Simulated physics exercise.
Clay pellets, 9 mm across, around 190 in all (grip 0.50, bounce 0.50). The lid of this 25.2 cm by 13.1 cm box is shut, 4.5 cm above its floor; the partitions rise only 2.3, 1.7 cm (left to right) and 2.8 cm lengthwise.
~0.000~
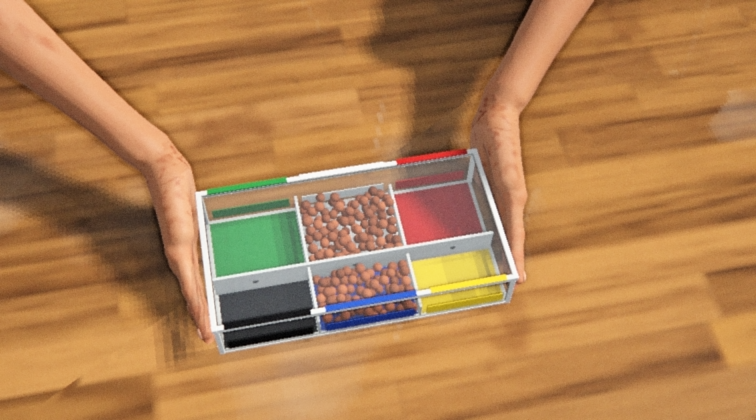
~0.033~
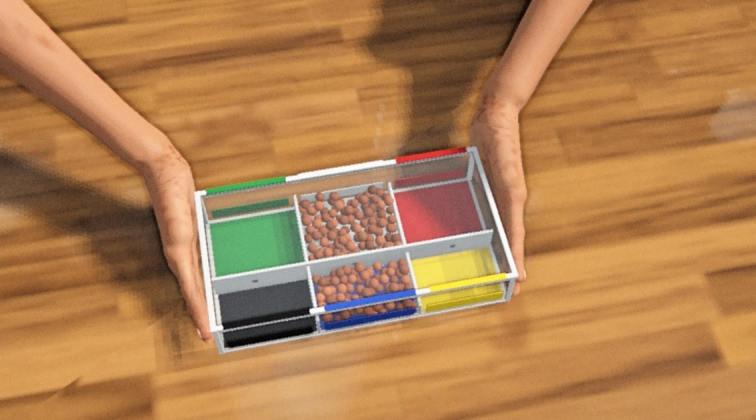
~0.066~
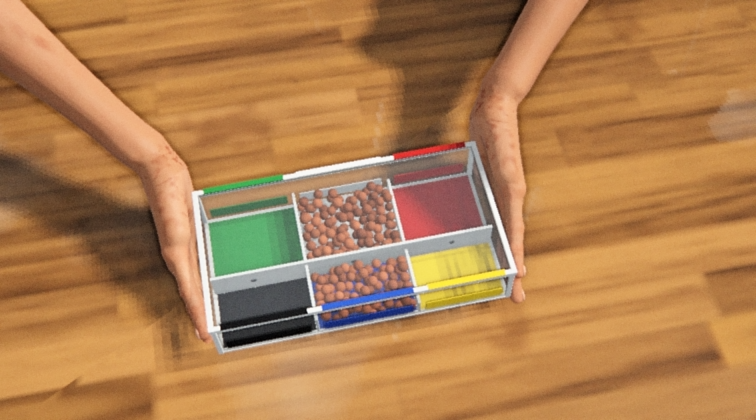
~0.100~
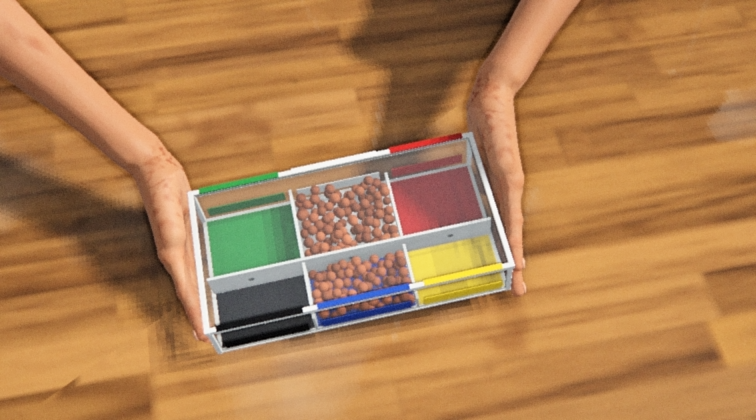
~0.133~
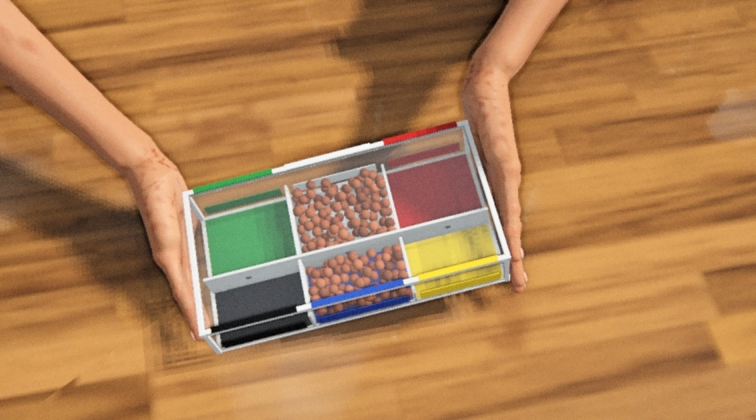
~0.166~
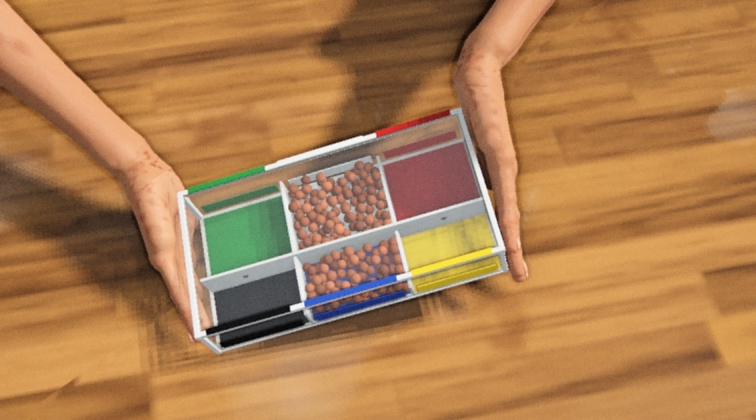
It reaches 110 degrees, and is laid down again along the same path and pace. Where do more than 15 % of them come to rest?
Red: No, blue: No, green: Yes, yellow: No, white: No, black: Yes.
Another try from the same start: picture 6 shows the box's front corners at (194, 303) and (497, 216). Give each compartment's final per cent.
Red 0, blue 5, green 60, yellow 0, white 35, black 0.
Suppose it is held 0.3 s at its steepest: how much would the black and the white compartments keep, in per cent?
Black 50; white 10.
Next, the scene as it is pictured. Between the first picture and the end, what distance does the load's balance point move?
Some 9.5 cm.
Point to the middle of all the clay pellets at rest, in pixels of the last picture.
Around (239, 282).
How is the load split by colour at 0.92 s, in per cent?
Red 0, blue 25, green 20, yellow 0, white 35, black 20.
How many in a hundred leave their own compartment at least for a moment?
Some 85 per cent.
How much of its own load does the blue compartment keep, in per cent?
About 10 per cent.
Then, at 0.92 s, tilt 110 degrees; blue 25 %, green 20 %, white 35 %, black 20 %.
After 1.43 s, tilt 49 degrees; blue 5 %, green 40 %, white 10 %, black 50 %.
Then, at 2.00 s, tilt 0 degrees; blue 5 %, green 40 %, white 10 %, black 45 %.
By 2.4 s all is still; red 0 %, blue 5 %, green 40 %, yellow 0 %, white 10 %, black 45 %.
